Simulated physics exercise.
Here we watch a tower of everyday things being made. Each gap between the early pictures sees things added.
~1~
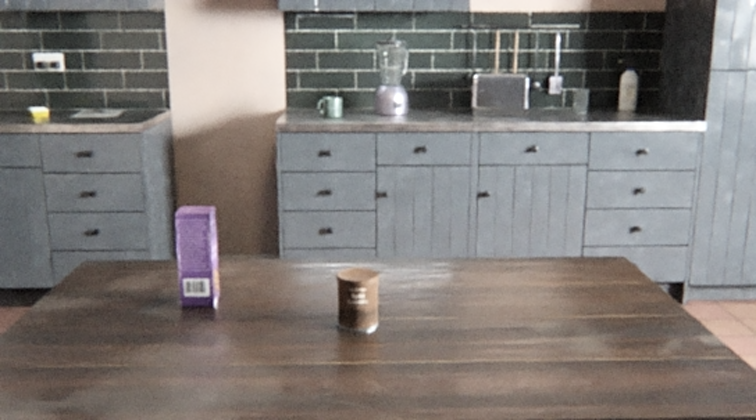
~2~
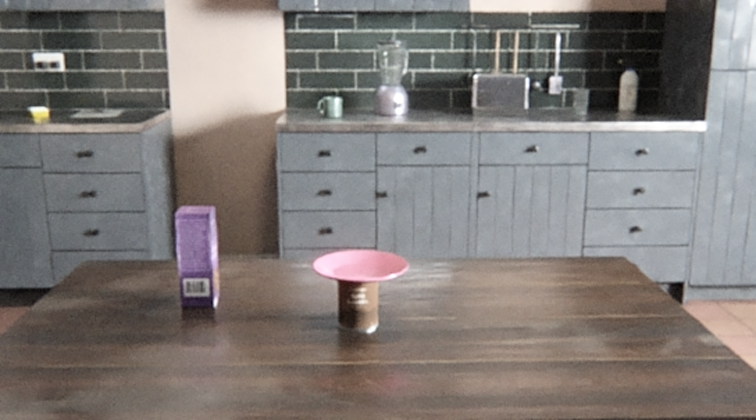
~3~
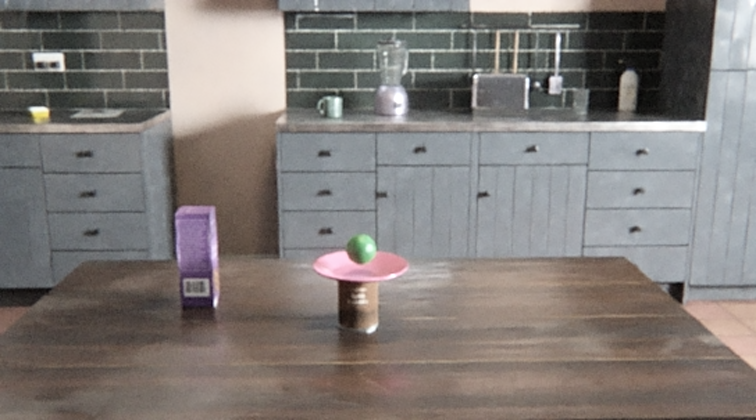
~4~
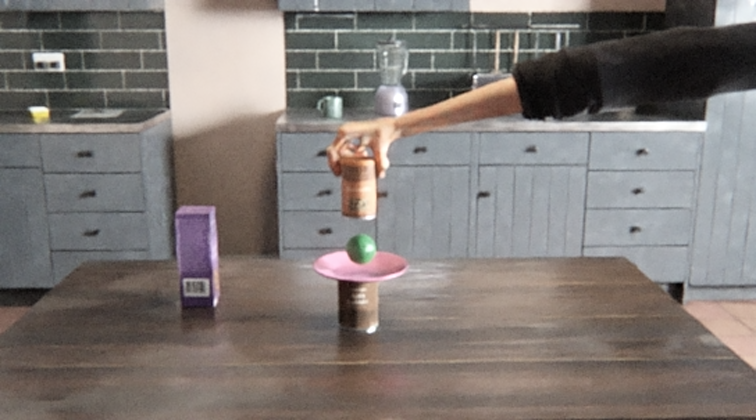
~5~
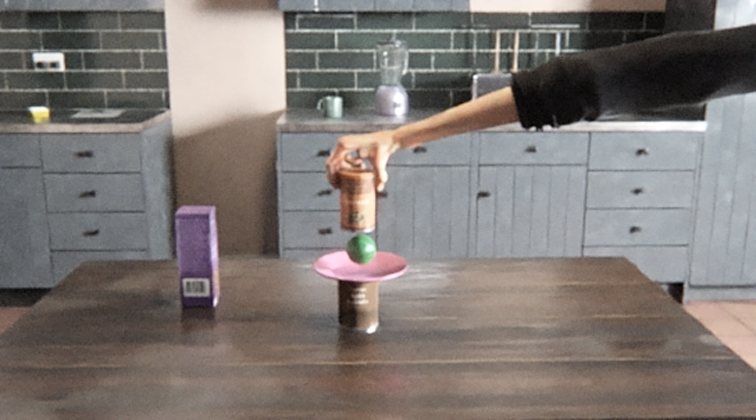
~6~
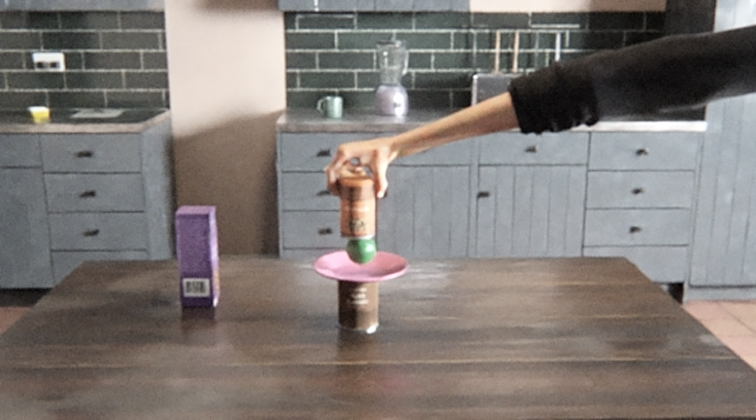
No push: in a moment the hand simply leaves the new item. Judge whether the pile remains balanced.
The pile does not remain balanced.
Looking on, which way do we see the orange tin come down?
Leftward.
Then, 0.40 s after the last picture, orange tin tipped 47° from how it was near (335, 214).
Then, 0.60 s after the last picture, orange tin now fallen.
Then, 0.80 s after the last picture, things are still on the move.
At rest, fallen, orange tin; the other 4 in place. Seen from the same camera at the end, orange tin near (223, 309). The pile comes apart.
